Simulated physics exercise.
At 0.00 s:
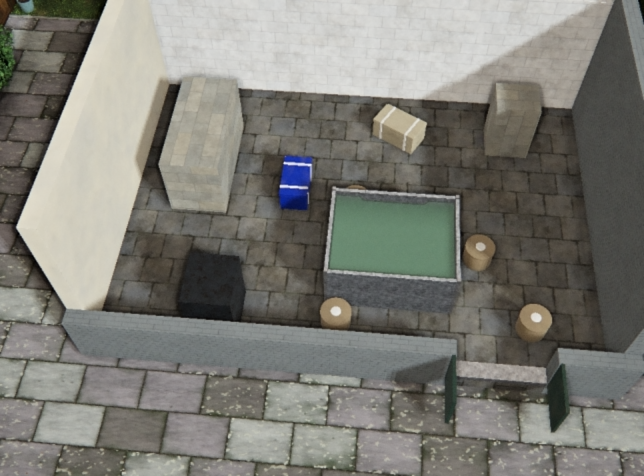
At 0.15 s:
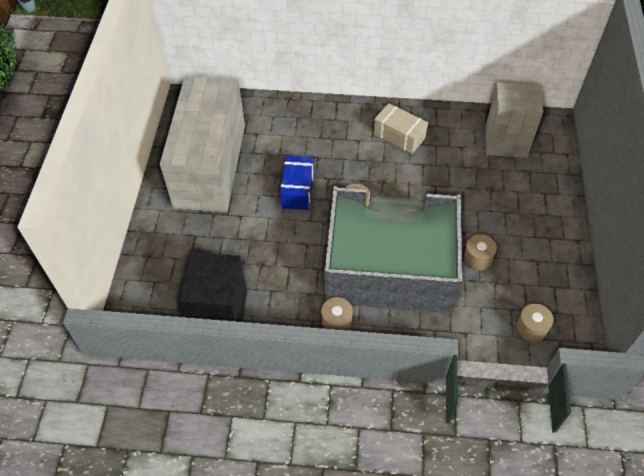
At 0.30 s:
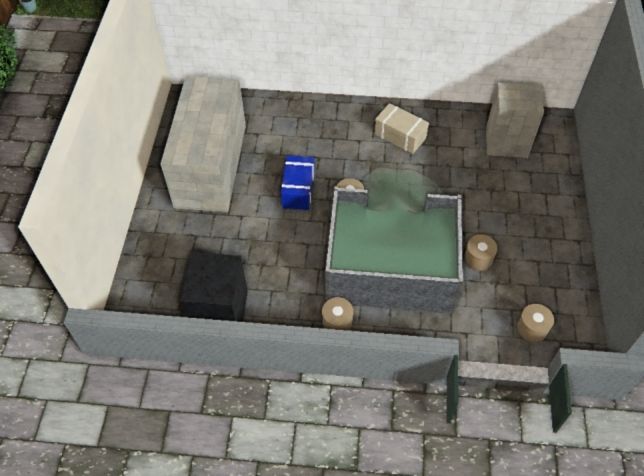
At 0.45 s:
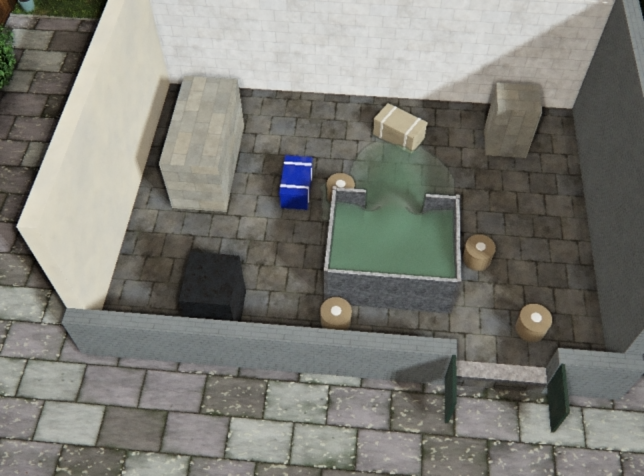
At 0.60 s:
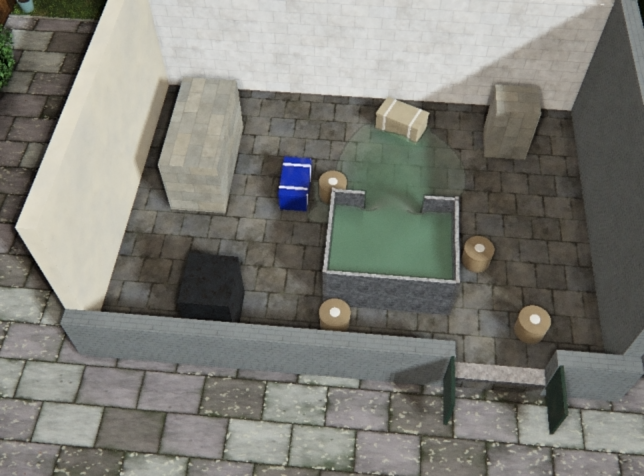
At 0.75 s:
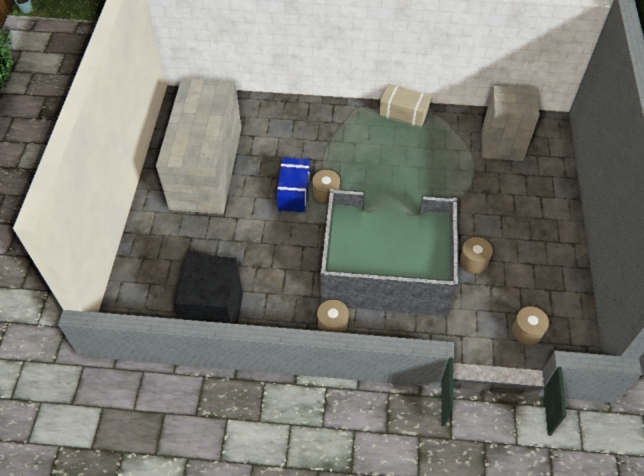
A stone-walled tank of green water stands in a paved, walled yard, seen from high above, with an open gate in the low front wall. A blue trunk and tall stone block sit left of it, a black block front left, a tan trunk and grey block behind, and round wooden tubs around it. The tank's back wall opens, water spreads backward across the paving, and the tub behind slides left, then the tan trunk shifts back, while the view drifts very slightly.
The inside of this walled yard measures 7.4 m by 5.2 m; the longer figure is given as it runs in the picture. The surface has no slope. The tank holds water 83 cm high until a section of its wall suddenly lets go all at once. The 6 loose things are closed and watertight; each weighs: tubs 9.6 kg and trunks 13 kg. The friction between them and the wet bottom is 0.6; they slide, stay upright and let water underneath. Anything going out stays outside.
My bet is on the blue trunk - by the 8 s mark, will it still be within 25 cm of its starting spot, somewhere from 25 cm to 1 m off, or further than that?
Still close to its start.
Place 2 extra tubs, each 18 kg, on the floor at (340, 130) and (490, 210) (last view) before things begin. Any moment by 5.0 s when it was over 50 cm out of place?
Lab note - in order: Above threshold / below threshold.
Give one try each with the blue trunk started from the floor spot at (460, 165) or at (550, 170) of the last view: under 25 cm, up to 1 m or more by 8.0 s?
Spot one - it is swept away; spot two - it is swept away.
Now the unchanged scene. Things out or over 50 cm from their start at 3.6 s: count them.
It comes to 2.
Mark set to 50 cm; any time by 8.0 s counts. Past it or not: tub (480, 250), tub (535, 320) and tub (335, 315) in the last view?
Well, going one by one, it's not that far, too far and not that far.
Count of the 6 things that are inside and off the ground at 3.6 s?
At that instant the tally stands at 1.
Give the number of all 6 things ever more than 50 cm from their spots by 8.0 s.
The total is 3.
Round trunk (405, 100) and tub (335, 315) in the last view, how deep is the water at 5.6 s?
Some 12 cm at the first, some 0 cm at the second.
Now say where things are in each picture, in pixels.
The blue trunk at (296, 175), on the bottom; 2.6 m2 under water; 0 of 6 have shifted, in the first picture.
The blue trunk at (297, 175) rests on the ground; 3.2 m2 under water; 0 of 6 have shifted, in the second picture.
The blue trunk at (298, 175) rests on the ground; water covers 4.1 m2; 1 of 6 have shifted, in the third picture.
The blue trunk at (296, 175), on the bottom; 5.2 m2 under water; 1 of 6 have shifted, in the fourth picture.
The blue trunk at (295, 176) rests on the ground; water covers 6.3 m2; 2 of 6 have shifted, in the fifth picture.
The blue trunk at (293, 177) rests on the ground; 8.0 m2 under water; 2 of 6 have shifted, in the sixth picture.
After 1.6 s the blue trunk is near (293, 177), 0.0 m from its start, aground; 0 of 6 are out; 1 afloat.
After 3.6 s the blue trunk is near (293, 177), 0.0 m from its start, aground; 0 of 6 are out; 1 afloat.
After 5.6 s the blue trunk is near (293, 177), 0.0 m from its start, aground; 0 of 6 are out; 1 afloat.
After 8.0 s the blue trunk is near (293, 177), 0.0 m from its start, aground; 0 of 6 are out; 3 afloat.
